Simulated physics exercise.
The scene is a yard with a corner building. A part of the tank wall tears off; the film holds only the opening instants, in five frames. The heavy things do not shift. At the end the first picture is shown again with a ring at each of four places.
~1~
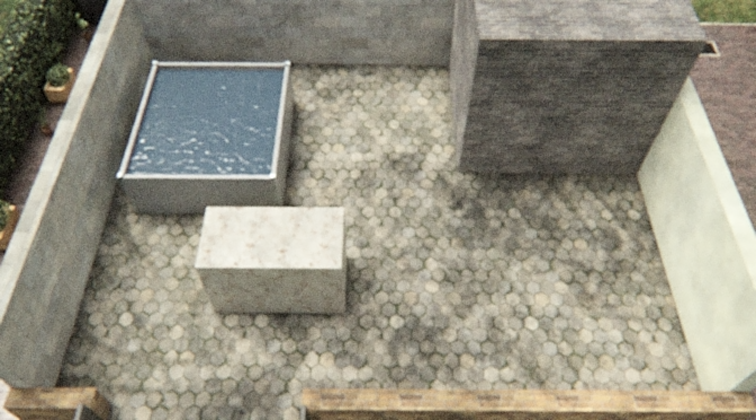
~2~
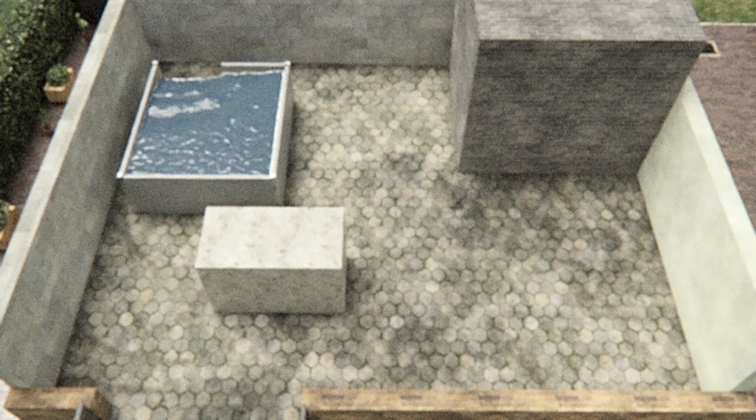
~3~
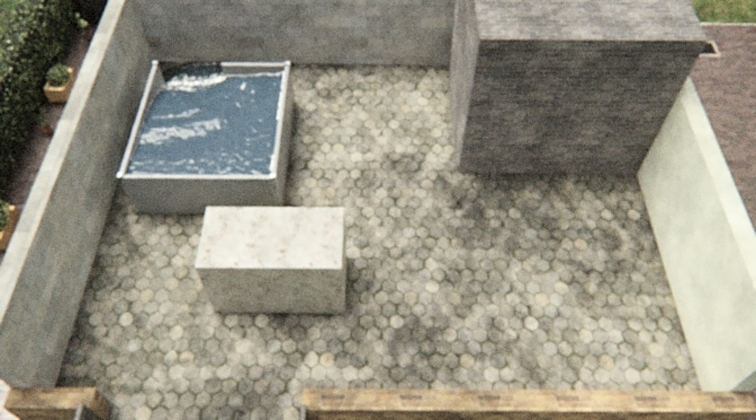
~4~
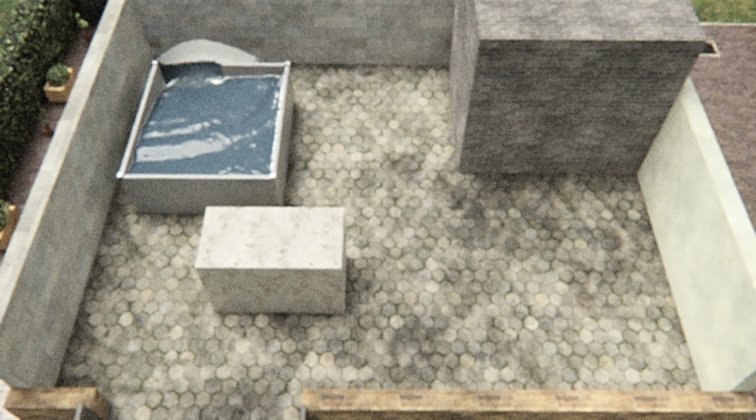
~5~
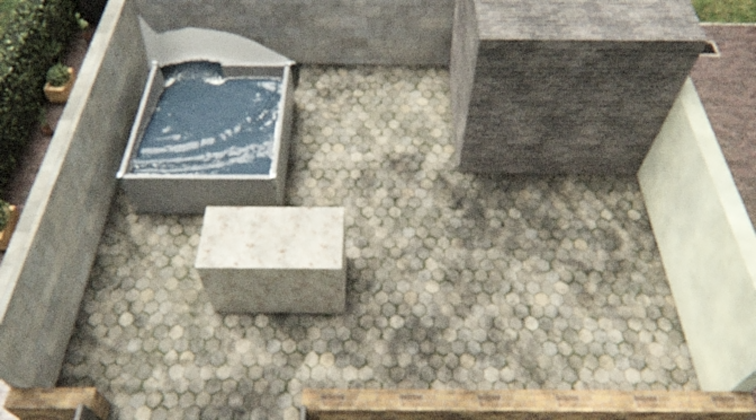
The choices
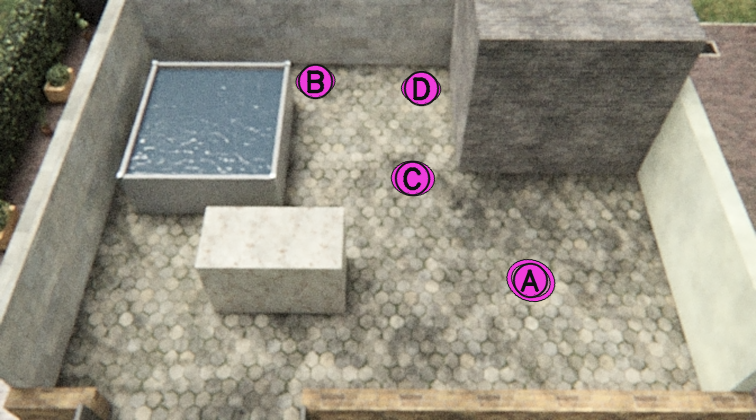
Water in the square tank at the upper left of a walled, paved yard rippled and sloshed, then poured over its back edge and spread in a pale sheet along the back wall.
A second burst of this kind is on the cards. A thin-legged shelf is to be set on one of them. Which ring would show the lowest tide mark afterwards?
Take A.
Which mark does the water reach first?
B.
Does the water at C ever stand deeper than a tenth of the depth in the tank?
Yes, it does.
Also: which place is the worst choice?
Here it is place D.
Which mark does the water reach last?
The answer is A.
In magenta, A at (530, 280); B at (315, 81); C at (412, 178); D at (421, 88).
For place A, the water peaks at about 9 % of the depth that stood in the tank.
For place B, the water peaks at about 23 % of the depth that stood in the tank.
For place C, the water peaks at about 18 % of the depth that stood in the tank.
For place D, the water peaks at about 40 % of the depth that stood in the tank.
